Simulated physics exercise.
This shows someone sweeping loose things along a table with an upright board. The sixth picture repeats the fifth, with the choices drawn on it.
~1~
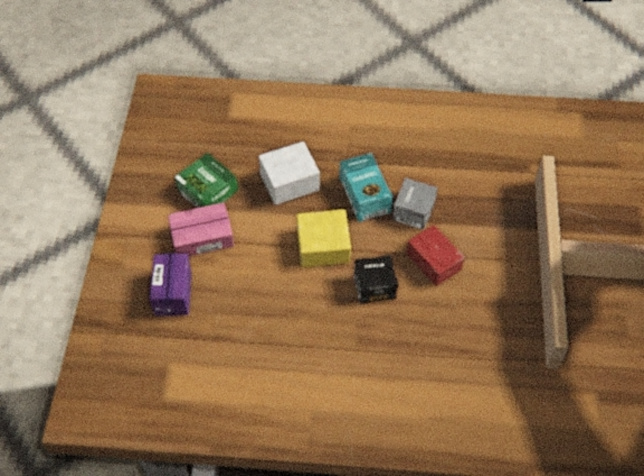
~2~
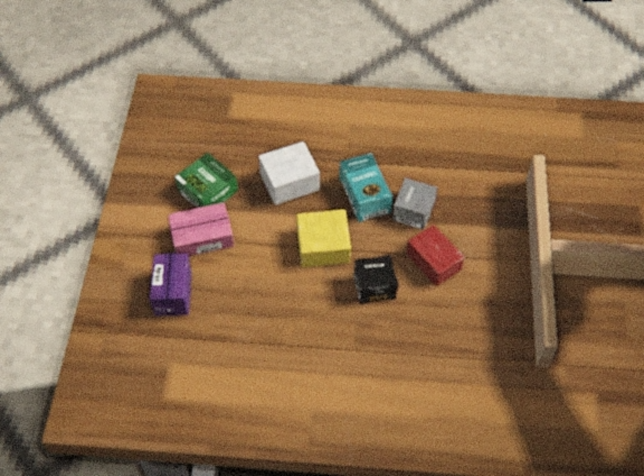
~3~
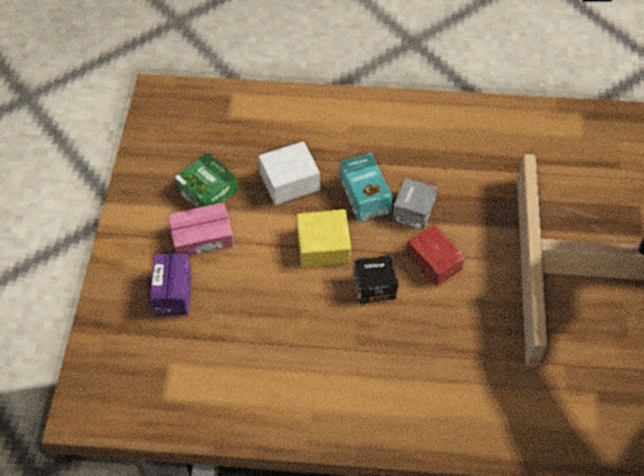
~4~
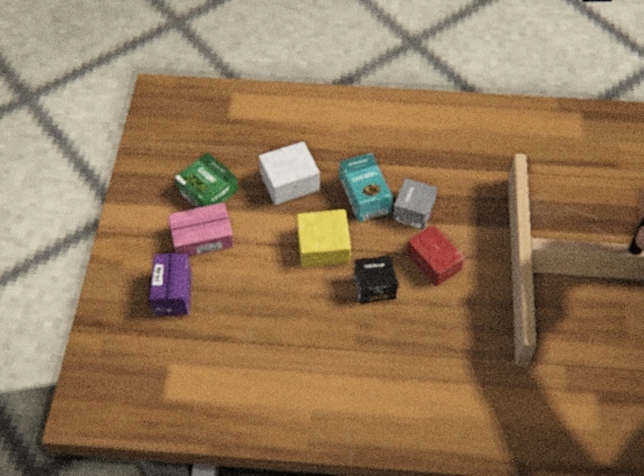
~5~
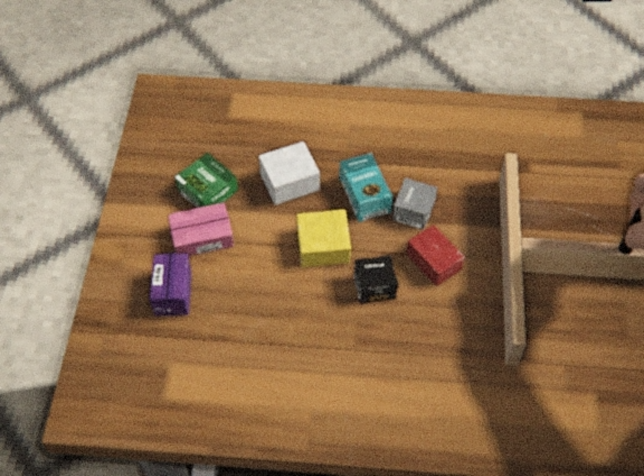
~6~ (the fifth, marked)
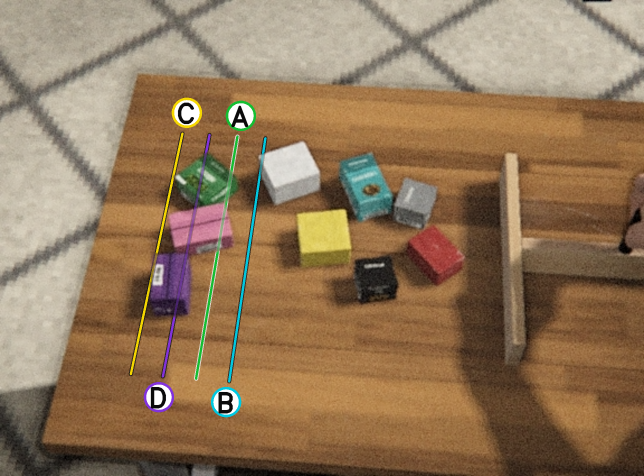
An upright wooden board slid slowly left across the table toward a cluster of small colorful boxes and blocks, which stayed still, while part of a hand came into view behind it at the right.
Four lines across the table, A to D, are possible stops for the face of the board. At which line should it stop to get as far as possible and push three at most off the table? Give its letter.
Line C.
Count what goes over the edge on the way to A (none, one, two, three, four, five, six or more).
By then, none.
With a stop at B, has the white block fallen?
By then, no.
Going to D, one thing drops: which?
It is the pink box.
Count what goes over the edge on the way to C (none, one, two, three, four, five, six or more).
By then, two.
On the marked copy, A at (218, 247); B at (249, 249); C at (159, 243); D at (188, 245).
With C. Early on, board (384, 234); white block (281, 172); turquoise packet (329, 183).
Further on, board (258, 226); pink box (146, 221); green packet (160, 181).
At the end, board (158, 220); pink box over the edge; green packet over the edge; two fallen.
As for the rest, A is within the limit but short; B is within the limit but short; D is within the limit but short.
